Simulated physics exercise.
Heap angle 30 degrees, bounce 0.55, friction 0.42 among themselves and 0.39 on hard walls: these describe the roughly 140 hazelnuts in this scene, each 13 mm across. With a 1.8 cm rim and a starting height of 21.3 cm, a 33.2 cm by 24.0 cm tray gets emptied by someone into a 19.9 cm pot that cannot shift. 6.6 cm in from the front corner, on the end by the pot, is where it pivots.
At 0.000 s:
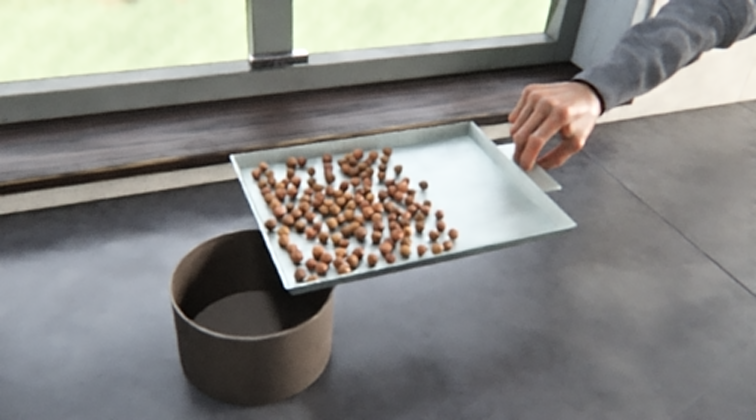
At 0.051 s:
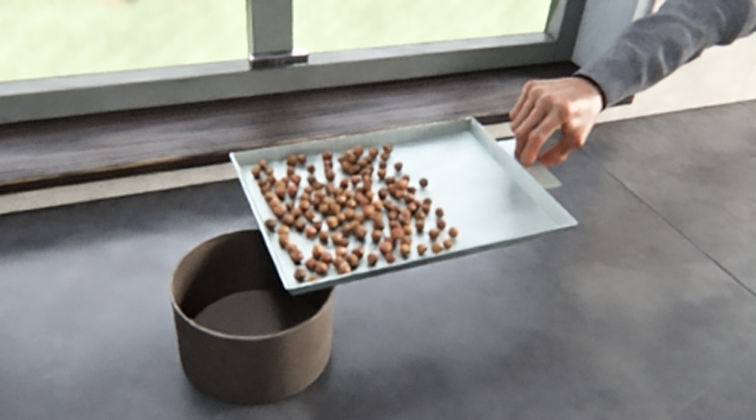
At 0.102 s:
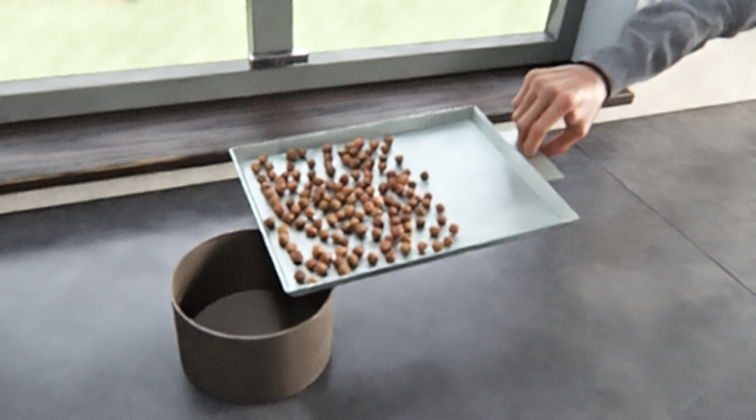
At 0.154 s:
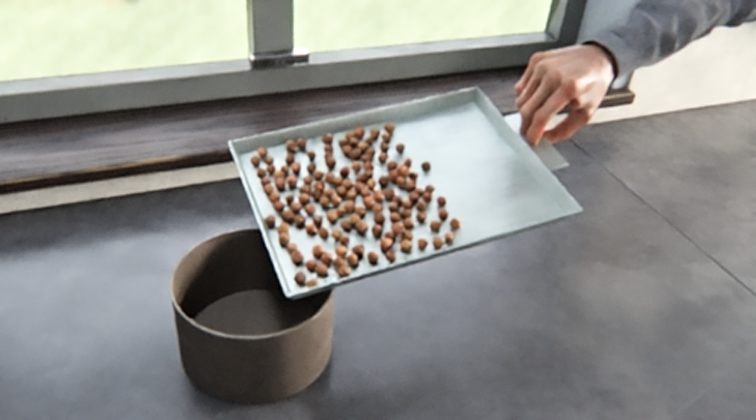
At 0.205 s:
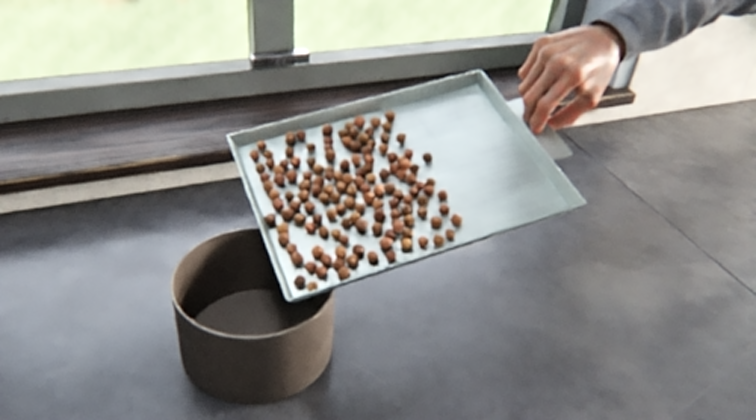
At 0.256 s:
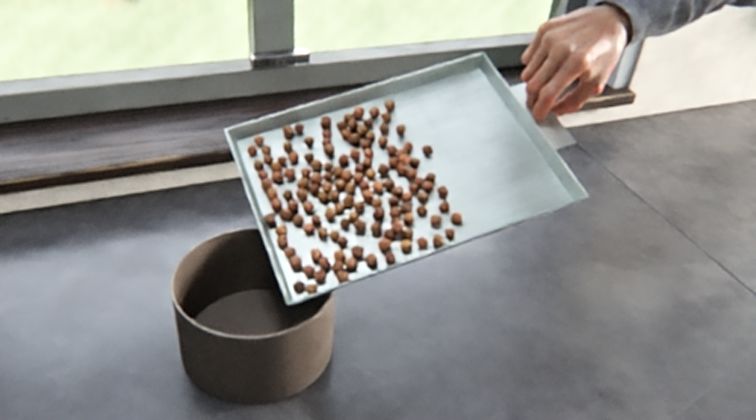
A hand at the right raises its end of a pale metal tray scattered with small round brown nuts, steadily tilting it down to the left above a dark round pot, while the nuts stay spread in nearly the same arrangement.
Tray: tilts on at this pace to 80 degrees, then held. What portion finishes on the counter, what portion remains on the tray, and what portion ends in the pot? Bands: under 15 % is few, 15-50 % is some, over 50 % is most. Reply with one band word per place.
Counter most, tray few, pot few.
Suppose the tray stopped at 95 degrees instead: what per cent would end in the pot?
About 0 in a hundred would end up in the pot.
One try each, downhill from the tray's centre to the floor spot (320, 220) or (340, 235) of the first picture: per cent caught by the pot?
First try: About 65 percent; second try: About 20 percent.
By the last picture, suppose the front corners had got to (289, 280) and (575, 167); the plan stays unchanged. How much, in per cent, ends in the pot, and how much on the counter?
You'd end with pot at 70 and counter at 30.
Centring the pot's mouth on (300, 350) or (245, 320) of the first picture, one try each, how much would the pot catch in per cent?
First try around 100 %, second around 60 %.
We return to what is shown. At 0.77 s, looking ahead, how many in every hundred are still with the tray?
Some 70 per cent of the load.
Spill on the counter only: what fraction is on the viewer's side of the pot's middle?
Some 100 per cent.
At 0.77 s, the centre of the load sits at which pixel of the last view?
I'd put it close to (307, 288).
After 0.57 s, tilt 49 degrees; the tray holds 100 %, the pot 0 %.
Then, at 0.77 s, tilt 69 degrees; the tray holds 70 %, the pot 0 %.
Then, at 1.10 s, tilt 80 degrees; the tray holds 5 %, the pot 0 %.
At rest (2.3 s), counter 100 %, tray 0 %, pot 0 %.
